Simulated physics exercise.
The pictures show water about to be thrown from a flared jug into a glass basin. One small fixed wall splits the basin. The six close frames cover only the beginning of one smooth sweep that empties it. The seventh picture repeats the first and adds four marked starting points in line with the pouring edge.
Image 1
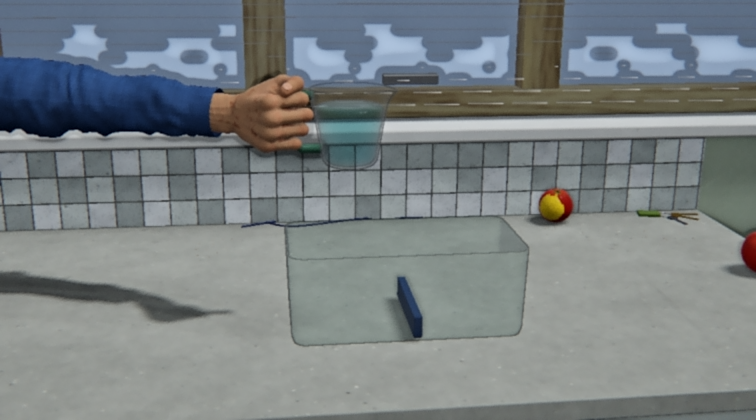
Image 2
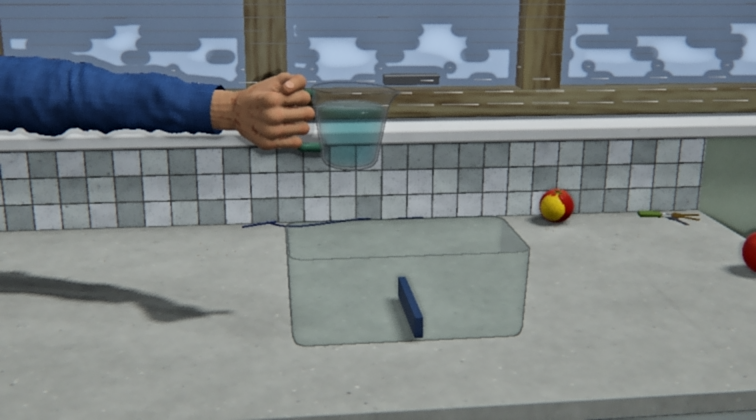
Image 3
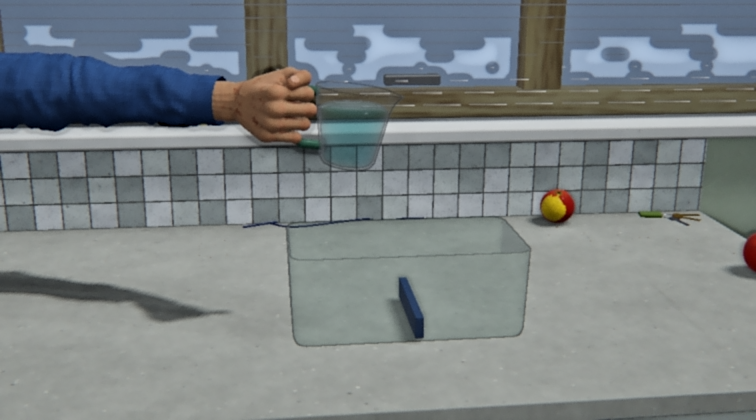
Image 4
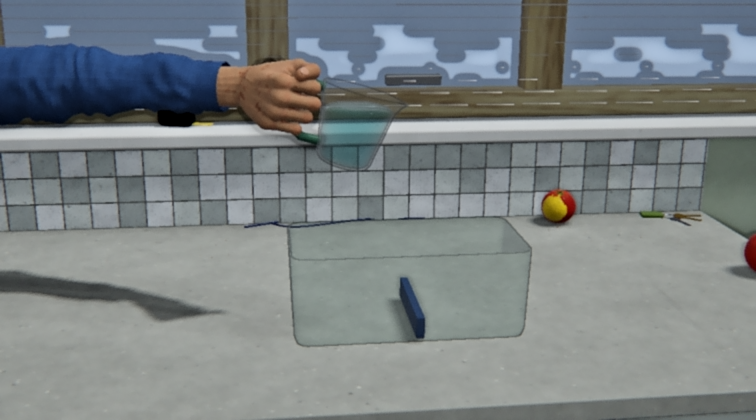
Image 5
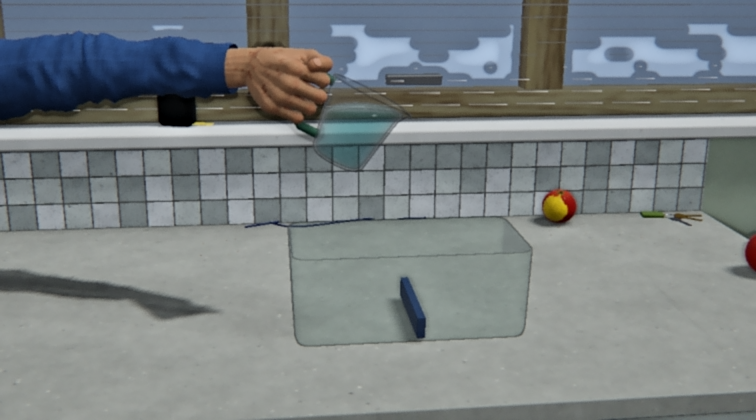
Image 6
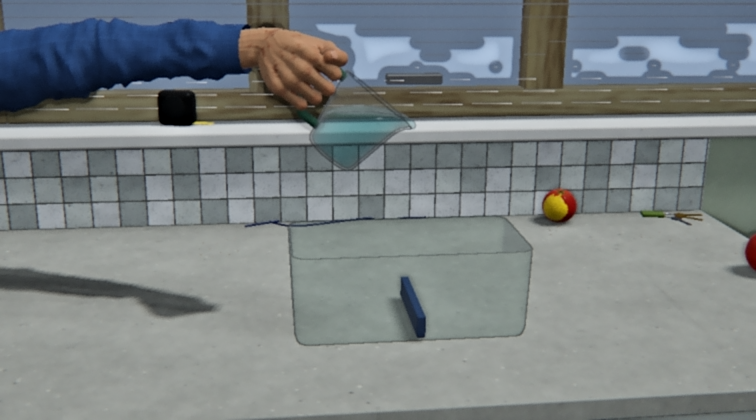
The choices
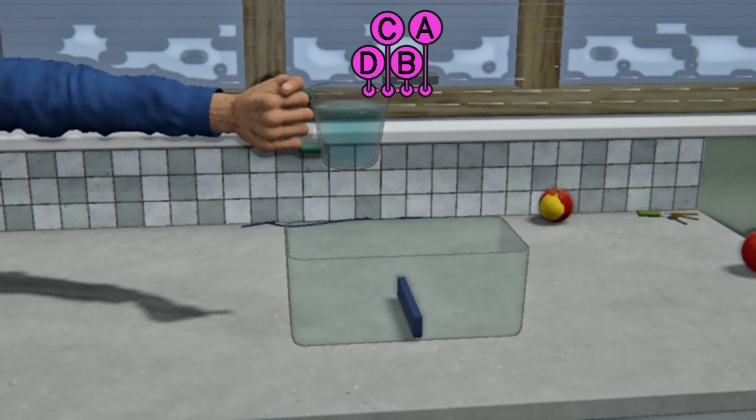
A hand in a blue sleeve holds a clear jug of blue-green water upright above a glass basin with a small dark blue wall inside. The hand then tilts the jug steadily to the right, until the water reaches its lip, while the basin stays still.
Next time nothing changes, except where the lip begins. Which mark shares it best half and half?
D is best.
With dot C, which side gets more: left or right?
More ends on the right.
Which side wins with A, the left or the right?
The right side.
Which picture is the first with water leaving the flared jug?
In picture 6.
On the marked copy, A at (425, 89); B at (406, 90); C at (387, 90); D at (368, 90).
With A, about 13 % ends left of the wall and 83 % right of it; 3 % is lost outside.
With B, about 11 % ends left of the wall and 86 % right of it; 3 % is lost outside.
With C, about 16 % ends left of the wall and 83 % right of it.
With D, about 46 % ends left of the wall and 53 % right of it.
